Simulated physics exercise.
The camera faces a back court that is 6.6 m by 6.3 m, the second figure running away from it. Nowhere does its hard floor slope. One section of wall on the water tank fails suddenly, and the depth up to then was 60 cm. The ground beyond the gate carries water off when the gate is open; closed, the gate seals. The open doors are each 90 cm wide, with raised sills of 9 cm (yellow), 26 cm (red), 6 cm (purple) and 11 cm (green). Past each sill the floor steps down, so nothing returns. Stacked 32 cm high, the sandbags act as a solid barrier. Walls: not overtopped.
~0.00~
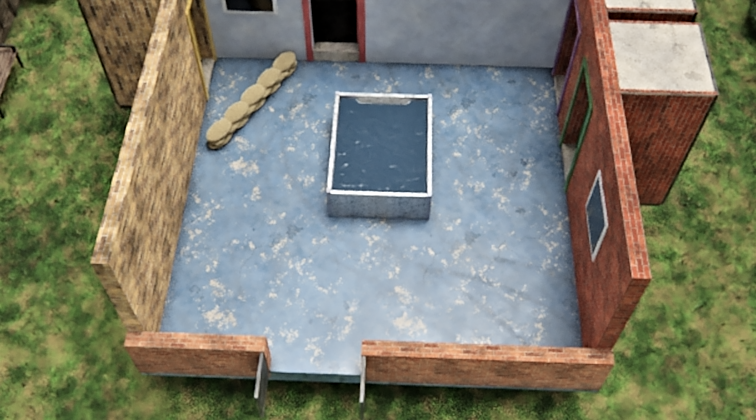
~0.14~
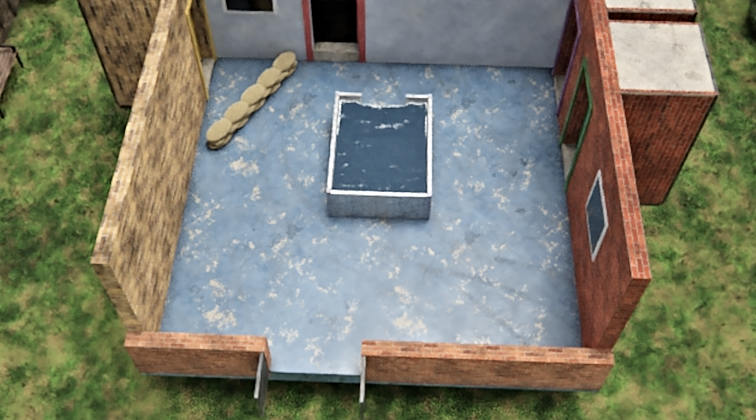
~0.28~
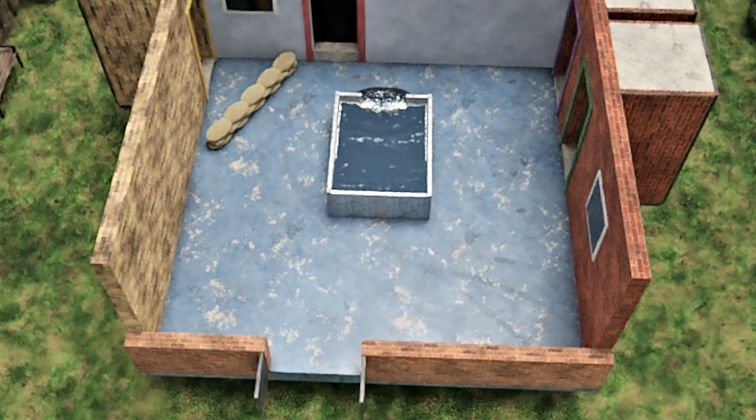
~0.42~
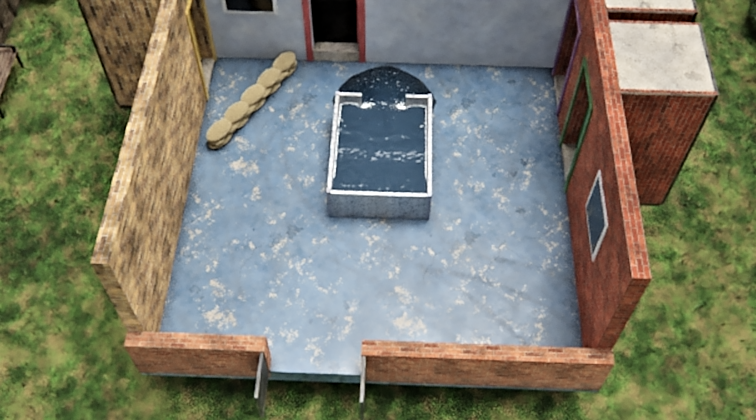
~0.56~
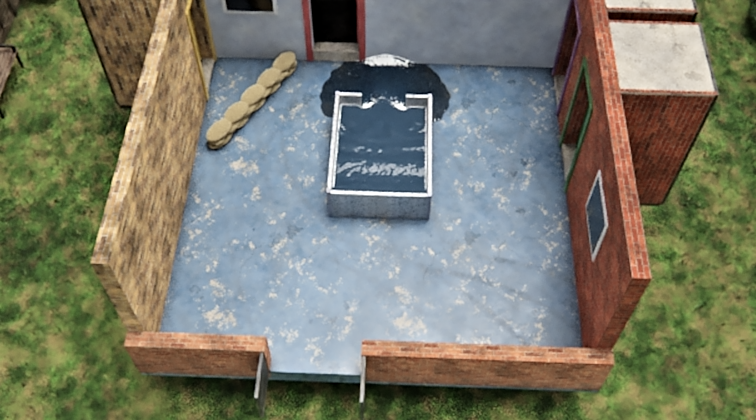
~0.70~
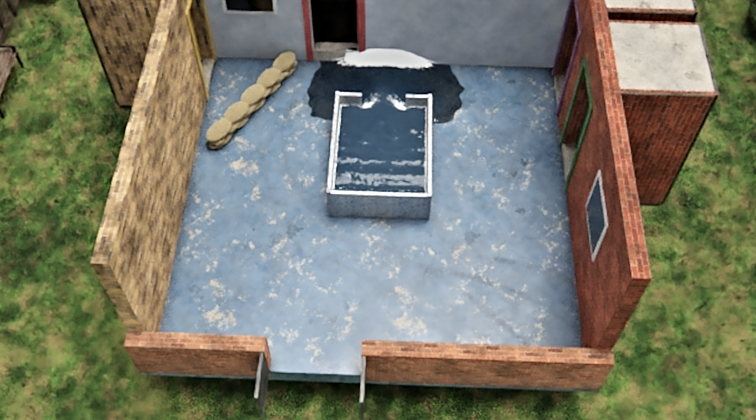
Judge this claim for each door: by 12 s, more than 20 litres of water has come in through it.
At the end, at the yellow door the limit will hold; at the red door the limit will hold; at the purple door the limit will be broken; at the green door the limit will hold.
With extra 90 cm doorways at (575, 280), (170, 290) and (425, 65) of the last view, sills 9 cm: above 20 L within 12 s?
The first one doesn't reach it, the second one doesn't reach it, and the third one exceeds it.
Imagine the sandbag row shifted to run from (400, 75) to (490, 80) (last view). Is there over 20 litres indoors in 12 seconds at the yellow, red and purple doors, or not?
At the yellow door the limit is exceeded, at the red door it is not reached, and at the purple door it is exceeded.
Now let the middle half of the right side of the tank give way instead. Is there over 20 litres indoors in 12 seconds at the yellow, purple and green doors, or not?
Door yellow stays within, door purple goes beyond, door green goes beyond.
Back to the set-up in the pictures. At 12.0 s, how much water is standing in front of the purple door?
Close to 5.0 cm of depth.
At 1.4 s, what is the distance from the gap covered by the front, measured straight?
Distance: Approx. 3.0 m.
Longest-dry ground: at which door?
Door: Green.
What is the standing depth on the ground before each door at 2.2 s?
Depths in cm: Yellow 9, red 22, purple 14, green 0.
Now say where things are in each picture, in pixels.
The first frame shows the water tank at (382, 145) is whole and still, 60 cm deep.
In the second frame, water pours out on the water tank's far side and has run 0.5 m, to a hidden place; typically 6 cm deep outside, 60 cm at the water tank's back.
In the third frame, water pours out on the water tank's far side and has run 0.8 m, to (370, 91); typically 9 cm deep outside, 60 cm at the water tank's back.
In the fourth frame, water pours out on the water tank's far side and has run 1.3 m, to (378, 70); typically 6 cm deep outside, 60 cm at the water tank's back.
In the fifth frame, water pours out on the water tank's far side and has run 1.6 m, to (354, 63); typically 5 cm deep outside, 60 cm at the water tank's back.
In the sixth frame, the front is at (329, 62), 1.8 m from the gap on the water tank's far side; 2.9 m2 of floor is under water; 56 cm left at the back of the water tank.
After 1.4 s water covers 10 % of the floor and is deepest (38 cm) near (298, 66); yellow door not reached, red door 24 cm at the sill, 0 L in, purple door not reached, green door not reached.
After 2.2 s water covers 20 % of the floor and is deepest (34 cm) near (298, 66); yellow door 9 cm at the sill, 0 L in, red door 22 cm at the sill, 1 L in, purple door 14 cm at the sill, 12 L in, green door not reached.
After 3.5 s water covers 40 % of the floor and is deepest (22 cm) near (298, 66); yellow door 6 cm at the sill, 1 L in, red door 17 cm at the sill, 2 L in, purple door 17 cm at the sill, 99 L in, green door 7 cm at the sill, 0 L in.
After 7.0 s water covers 80 % of the floor and is deepest (12 cm) near (298, 66); yellow door 3 cm at the sill, 1 L in, red door 10 cm at the sill, 2 L in, purple door 10 cm at the sill, 196 L in, green door 5 cm at the sill, 0 L in.
After 12.0 s water covers 95 % of the floor and is deepest (7 cm) near (362, 231); yellow door 3 cm at the sill, 1 L in, red door 6 cm at the sill, 2 L in, purple door 5 cm at the sill, 212 L in, green door 3 cm at the sill, 0 L in.
